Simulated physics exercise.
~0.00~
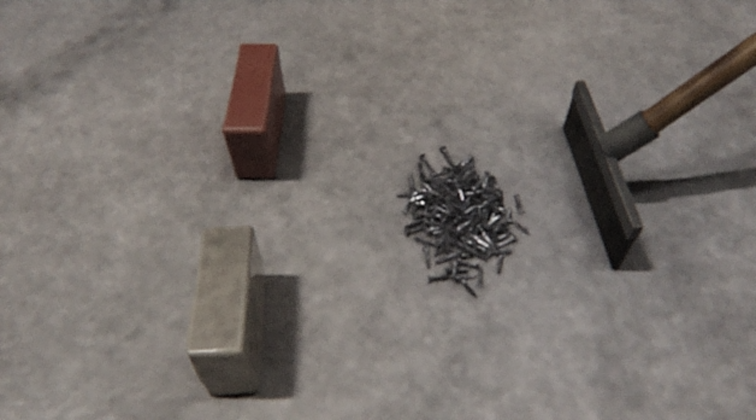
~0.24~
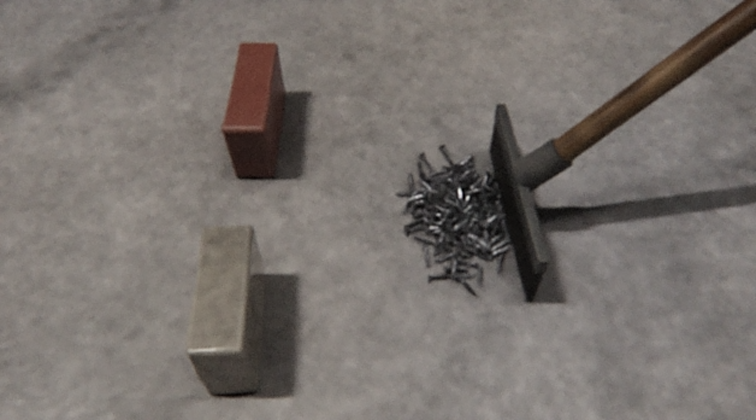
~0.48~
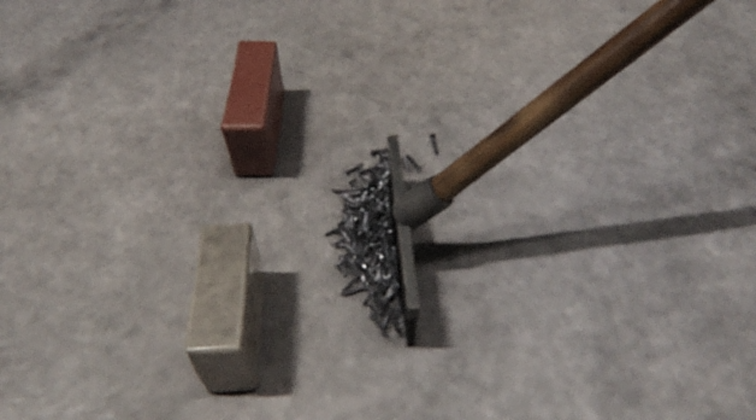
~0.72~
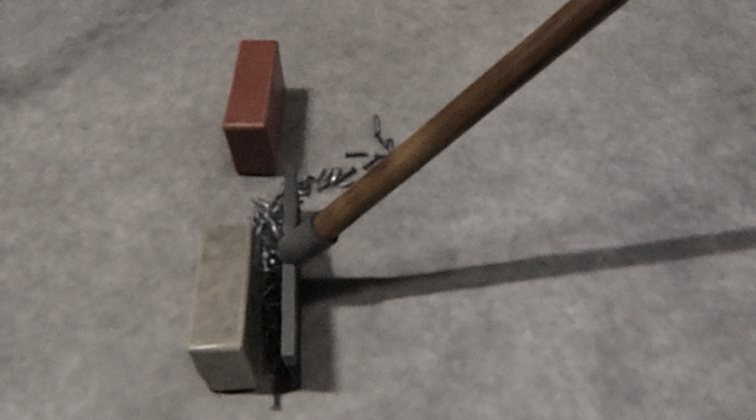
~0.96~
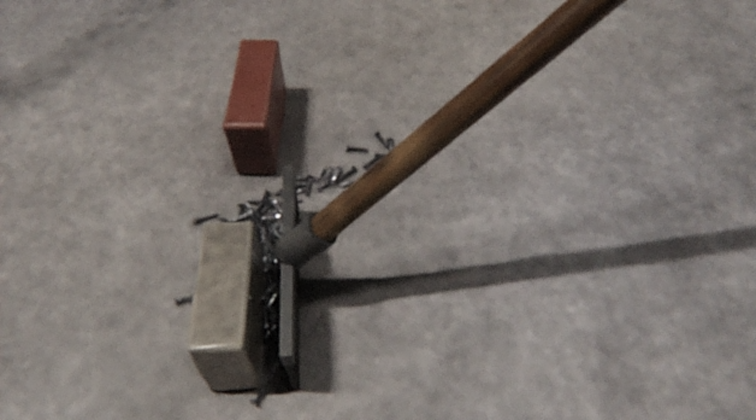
A squeegee pushing a pile of screws left across concrete, stopping with most held against the pale block, some trailing behind.
